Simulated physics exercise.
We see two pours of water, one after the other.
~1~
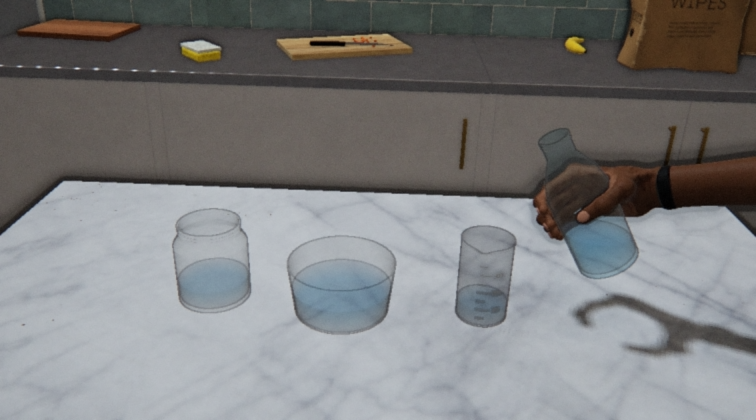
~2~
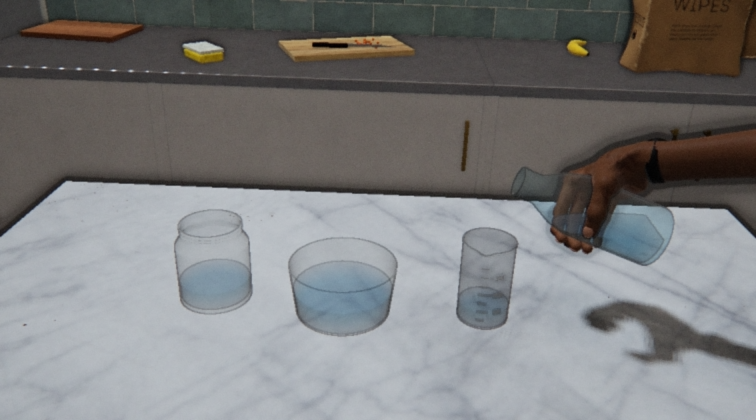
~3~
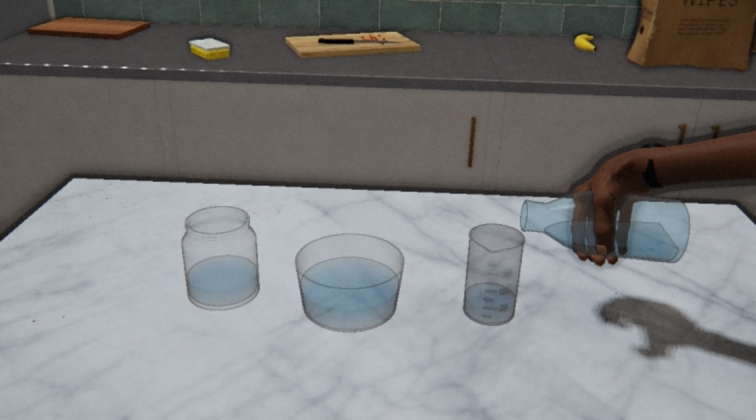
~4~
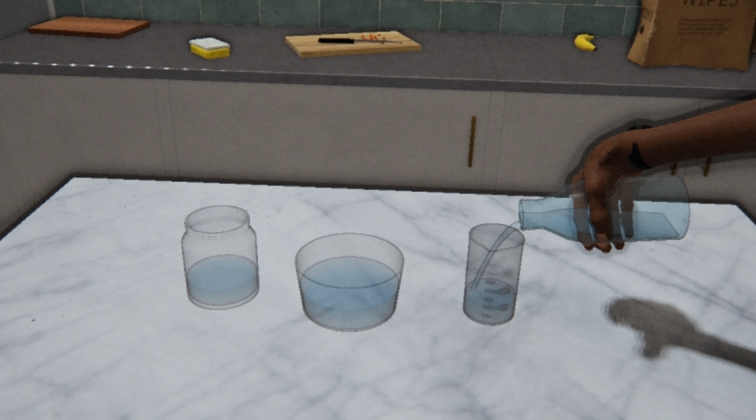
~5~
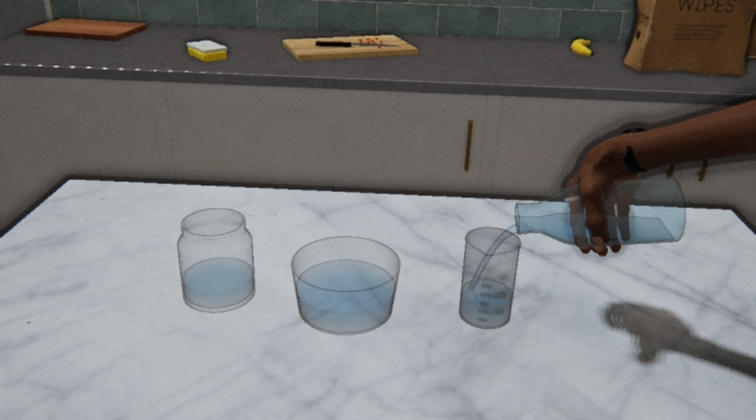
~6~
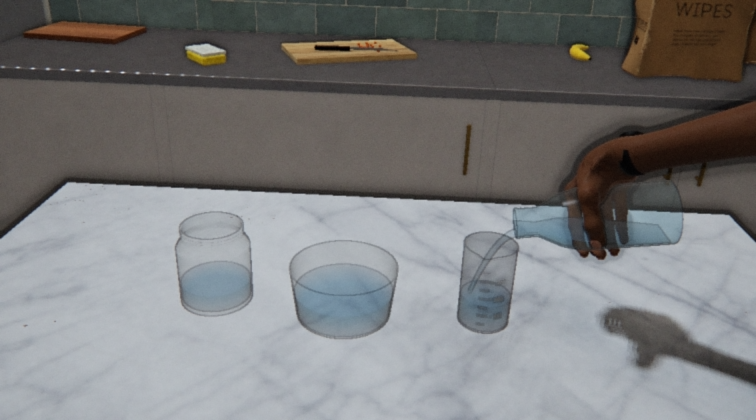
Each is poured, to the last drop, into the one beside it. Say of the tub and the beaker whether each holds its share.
The tub takes it all and the beaker takes it all.
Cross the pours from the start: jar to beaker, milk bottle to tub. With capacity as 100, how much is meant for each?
In turn 60 and 60 per cent.
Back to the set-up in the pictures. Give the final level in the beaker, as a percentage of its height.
Near 60 in a hundred.
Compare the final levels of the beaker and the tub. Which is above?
It is the beaker on the right.
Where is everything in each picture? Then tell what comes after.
In the first frame, the milk bottle is picked up; milk bottle (581, 198) tipped 30° with all of its load; jar (212, 257) about a quarter full; beaker (484, 275) about a quarter full; tub (342, 284) about half full.
In the second frame, the milk bottle leans over the beaker; milk bottle (585, 208) tipped 70° with all of its load; beaker about a quarter full, surface at (483, 300).
In the third frame, the milk bottle leans over the beaker; milk bottle (597, 223) tipped 85° with all of its load; beaker (493, 274) about a quarter full.
In the fourth frame, the water is flowing; milk bottle (596, 211) tipped 95° with nearly all of its load; beaker about a quarter full, surface at (490, 292).
In the fifth frame, the water is flowing; milk bottle (592, 214) tipped 95° with about three quarters of its load; tub (346, 284) about half full.
In the sixth frame, the water is flowing; milk bottle (590, 218) tipped 100° with about two thirds of its load; jar about a quarter full, surface at (216, 279); beaker about a third full, surface at (485, 294); tub about half full, surface at (344, 289).
Next, the beaker is about half full.
After that, the beaker is about two thirds full.
Finally, the tub is about two thirds full; the beaker is about two thirds full.
